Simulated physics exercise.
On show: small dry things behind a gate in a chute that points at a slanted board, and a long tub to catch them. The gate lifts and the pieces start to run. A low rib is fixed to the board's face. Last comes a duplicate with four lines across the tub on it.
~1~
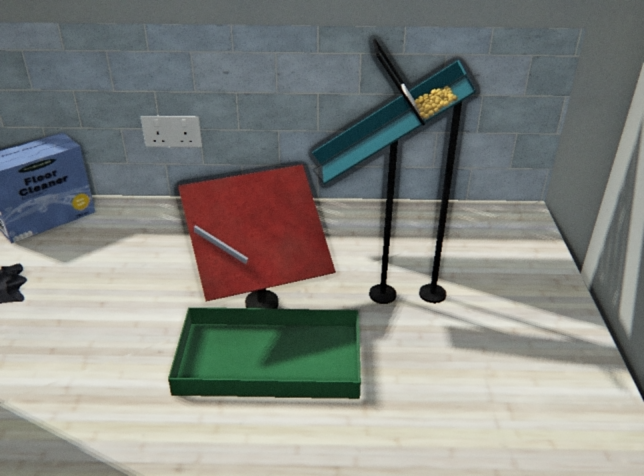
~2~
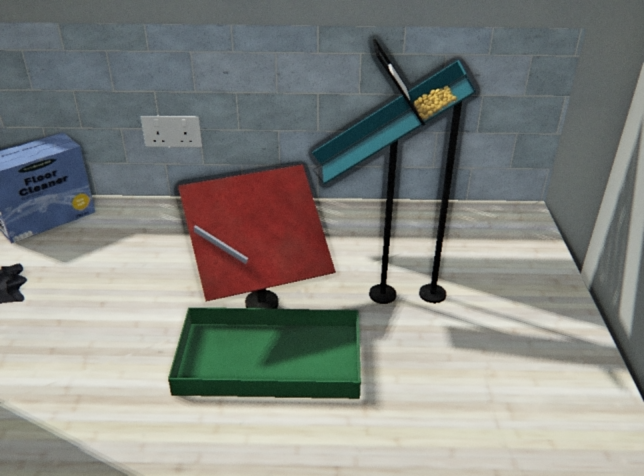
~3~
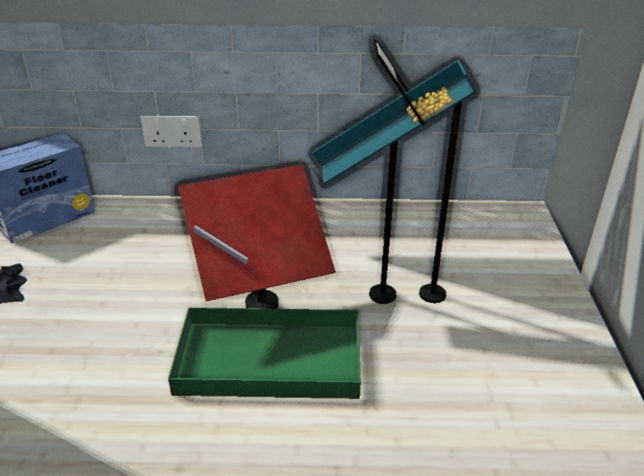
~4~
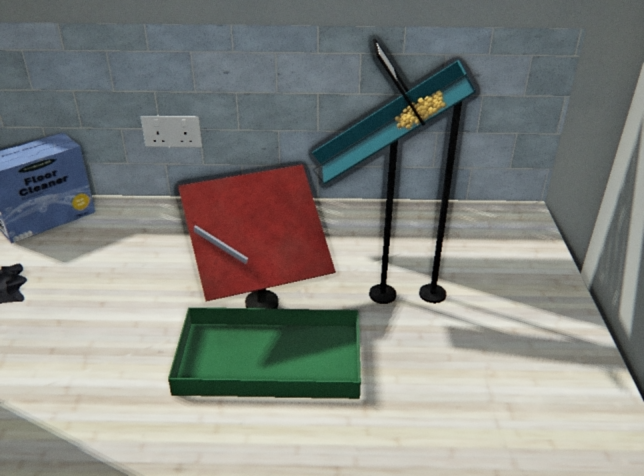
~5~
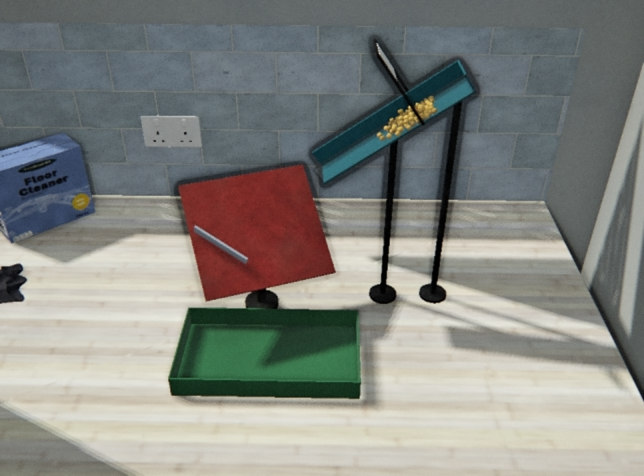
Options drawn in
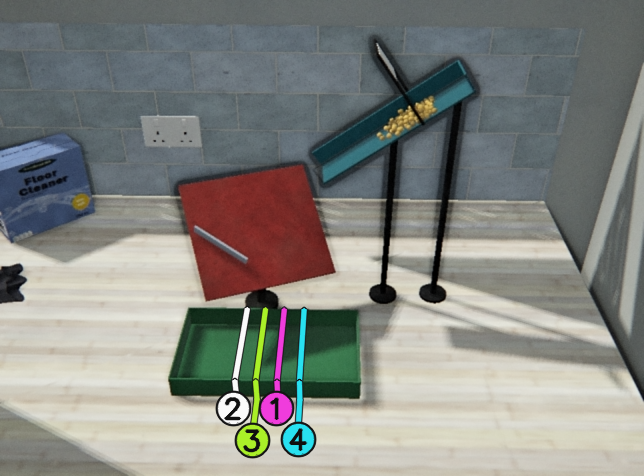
On a pale wooden worktop, a gate lifts and yellow pieces slide partway down a blue chute.
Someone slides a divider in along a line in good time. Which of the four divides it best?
The best line is 1.
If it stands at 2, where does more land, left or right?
The right side.
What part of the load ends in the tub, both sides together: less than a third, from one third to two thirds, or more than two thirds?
More than two thirds.
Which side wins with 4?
More lands on the left.
On the marked copy, line 1 crosses the front rim at (277, 380); line 2 crosses the front rim at (235, 380); line 3 crosses the front rim at (255, 380); line 4 crosses the front rim at (299, 381).
With 1, of what is caught, about two thirds on the left of the divider, about a third on the right.
With 2, of what is caught, a small part on the left of the divider, nearly all on the right.
With 3, of what is caught, about a quarter on the left of the divider, most on the right.
With 4, of what is caught, most on the left of the divider, about a quarter on the right.
